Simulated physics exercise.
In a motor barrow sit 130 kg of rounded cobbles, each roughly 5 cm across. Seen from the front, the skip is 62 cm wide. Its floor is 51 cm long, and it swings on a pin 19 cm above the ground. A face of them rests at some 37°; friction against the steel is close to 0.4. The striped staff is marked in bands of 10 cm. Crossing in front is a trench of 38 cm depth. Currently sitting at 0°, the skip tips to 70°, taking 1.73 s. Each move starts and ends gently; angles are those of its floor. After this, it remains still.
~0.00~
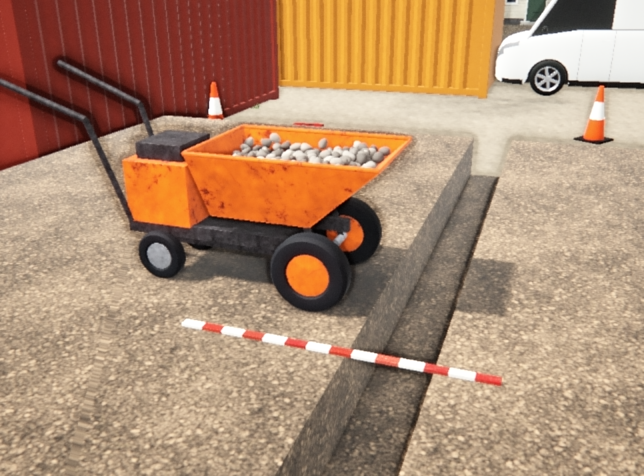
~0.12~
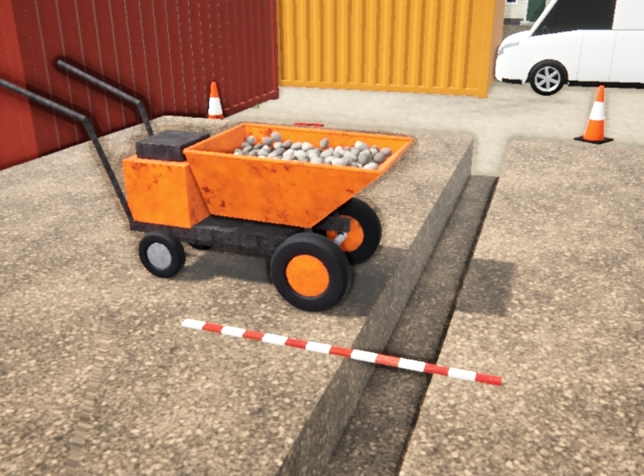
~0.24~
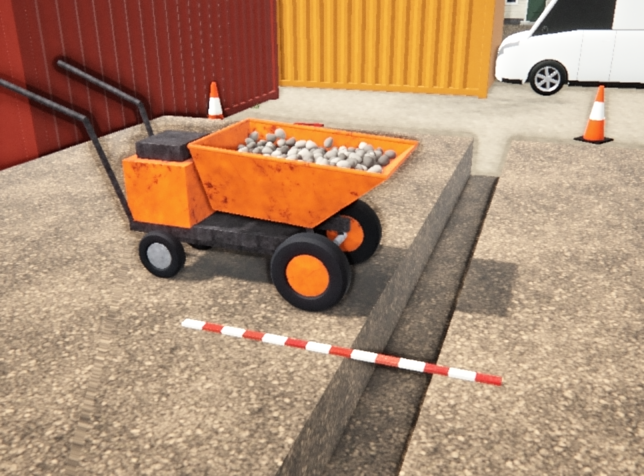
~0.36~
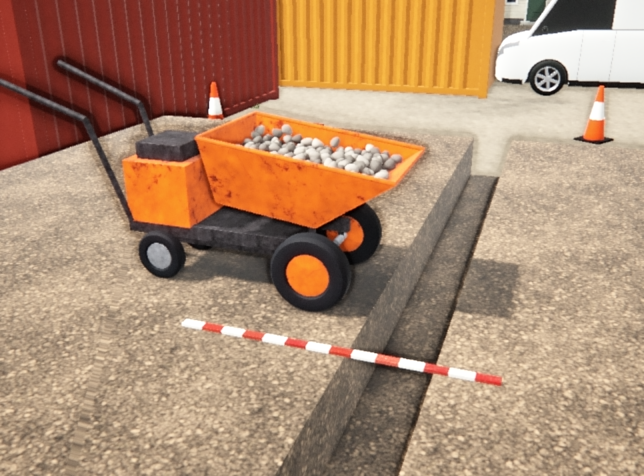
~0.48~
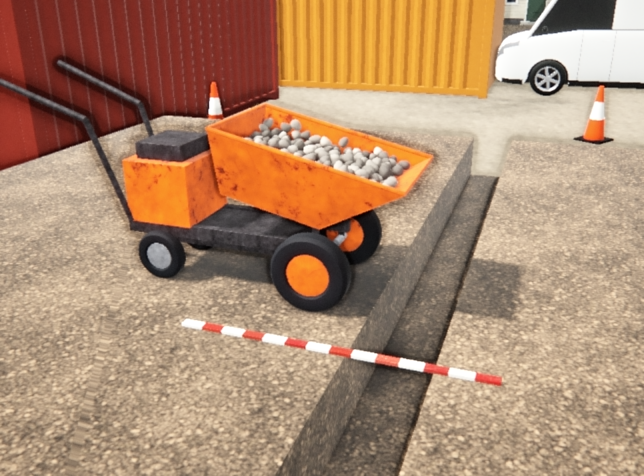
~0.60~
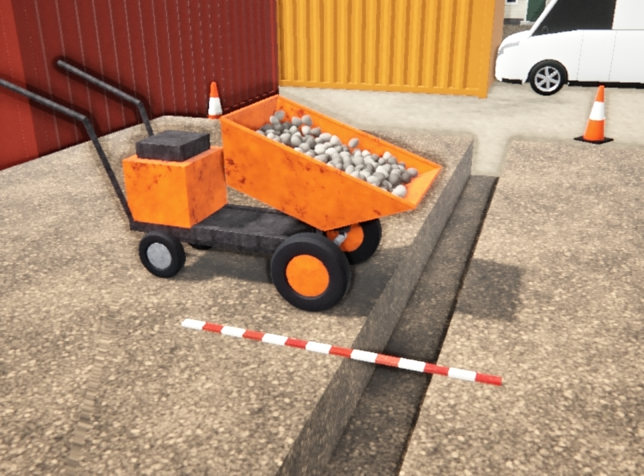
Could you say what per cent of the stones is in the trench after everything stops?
I would put it at 8 per cent.
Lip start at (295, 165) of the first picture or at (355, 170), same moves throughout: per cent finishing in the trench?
100 and 60 %.
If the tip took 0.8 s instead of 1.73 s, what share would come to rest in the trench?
Probably about 5 in a hundred.
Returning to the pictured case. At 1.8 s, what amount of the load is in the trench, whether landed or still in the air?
Something like 0 in a hundred.
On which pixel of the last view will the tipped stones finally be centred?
Look at roughly (505, 307).
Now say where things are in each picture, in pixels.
Lip at (379, 172), floor tilted 0°, highest stones at (343, 152), in the first frame.
Lip at (381, 173), floor tilted 1°, highest stones at (341, 153); the stones move at 0.1 m/s on average, in the second frame.
The skip is at 4°, its lip at (387, 177); the top of the load is at (312, 150); the stones move at 0.2 m/s on average, in the third frame.
The skip is at 8°, its lip at (395, 185); the top of the load is at (272, 139); the stones move at 0.3 m/s on average, in the fourth frame.
Lip at (405, 195), floor tilted 13°, highest stones at (270, 131); the stones move at 0.4 m/s on average, in the fifth frame.
Lip at (415, 207), floor tilted 19°, highest stones at (281, 124); the stones move at 0.4 m/s on average, in the sixth frame.
After 1.3 s the floor is at 59°; 100 % in the skip; the foremost stones are at (460, 275).
After 1.8 s the floor is at 70°; 52 % in the skip, 2 % in the trench, 46 % past the trench; the foremost stones are at (593, 321).
After 2.2 s the floor is at 70°; 30 % in the skip, 5 % in the trench, 64 % past the trench; the foremost stones are past the picture's edge.
After 4.1 s the floor is at 70°; 28 % in the skip, 8 % in the trench, 64 % past the trench; the foremost stones are past the picture's edge.
